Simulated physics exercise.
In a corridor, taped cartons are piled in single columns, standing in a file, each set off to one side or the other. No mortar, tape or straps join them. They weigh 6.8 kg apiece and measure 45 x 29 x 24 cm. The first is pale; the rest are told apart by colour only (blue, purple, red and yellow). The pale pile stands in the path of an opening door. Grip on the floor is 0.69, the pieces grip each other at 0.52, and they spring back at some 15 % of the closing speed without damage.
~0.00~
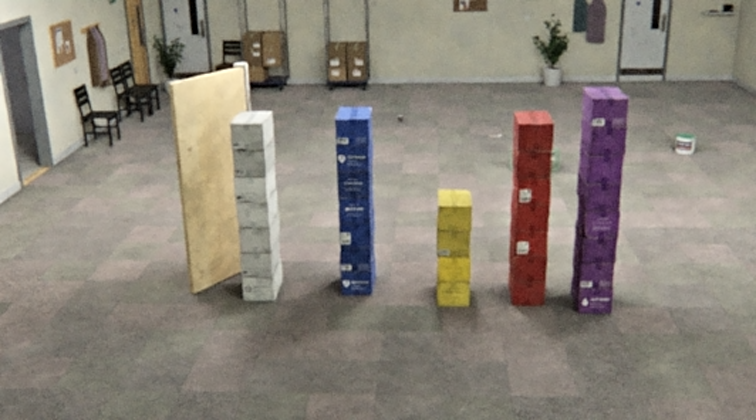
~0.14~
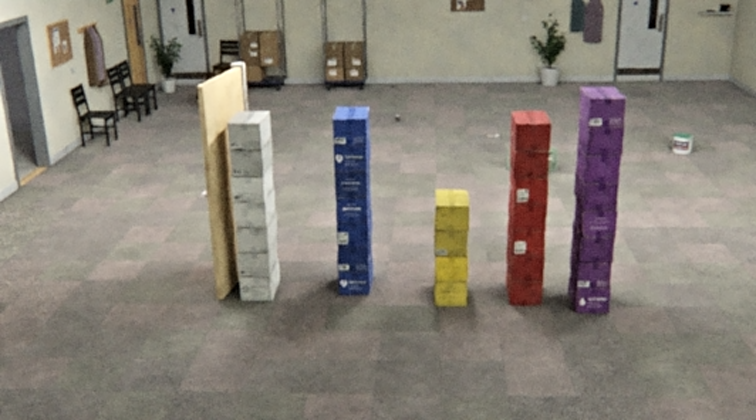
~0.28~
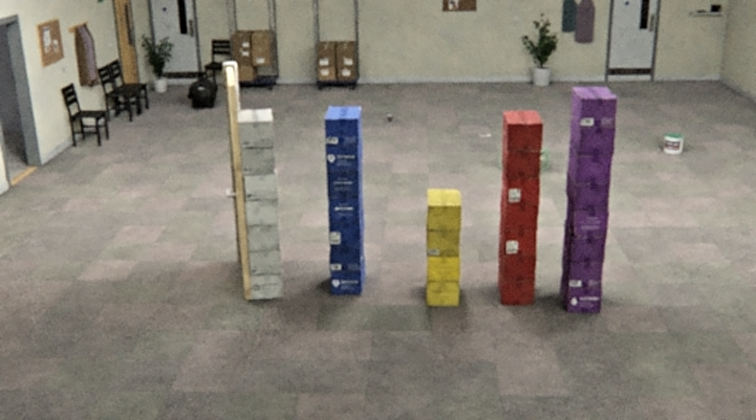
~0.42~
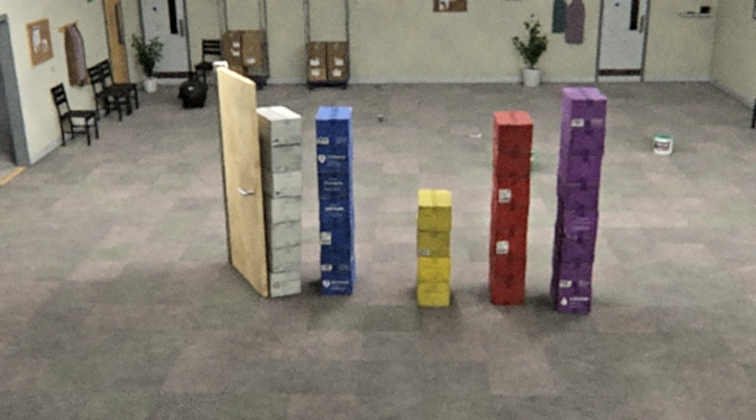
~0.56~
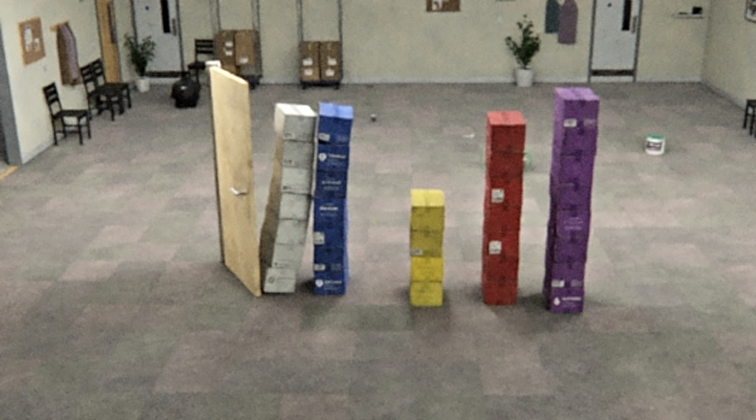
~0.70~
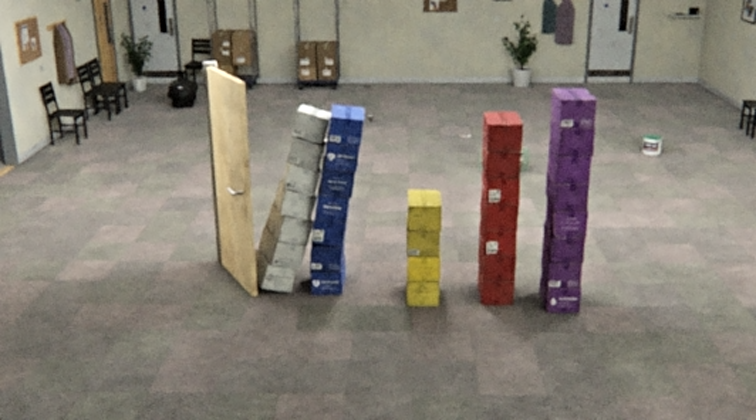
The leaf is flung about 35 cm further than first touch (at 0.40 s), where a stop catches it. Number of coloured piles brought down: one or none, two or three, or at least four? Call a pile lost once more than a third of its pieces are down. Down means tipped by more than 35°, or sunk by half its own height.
The toll is at most one.
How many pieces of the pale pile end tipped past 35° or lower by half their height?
The count is 7.
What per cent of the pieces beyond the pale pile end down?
About 25 per cent.
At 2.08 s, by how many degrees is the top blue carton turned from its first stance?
About 70°.
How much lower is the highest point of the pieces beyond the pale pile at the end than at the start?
Some 0 cm lower.
After 1.02 s, 1 of the pale pile down; none of the 26 other cartons down, 6 disturbed; top blue carton 25° from how it stood, 8 cm lower.
After 1.46 s, 7 of the pale pile down; 6 of the 26 other cartons down; top blue carton on its side; top yellow carton 9° from how it stood.
After 2.08 s, 7 of the pale pile down; 6 of the 26 other cartons down; top blue carton 69° from how it stood, 1.28 m lower; top yellow carton 26° from how it stood.
In the end (3.5 s), 7 of the pale pile down; 6 of the 26 other cartons down; top blue carton upside down; top yellow carton 26° from how it stood. Wrecked, blue. From the last view, middles, top blue carton near (553, 268), top yellow carton near (469, 217).
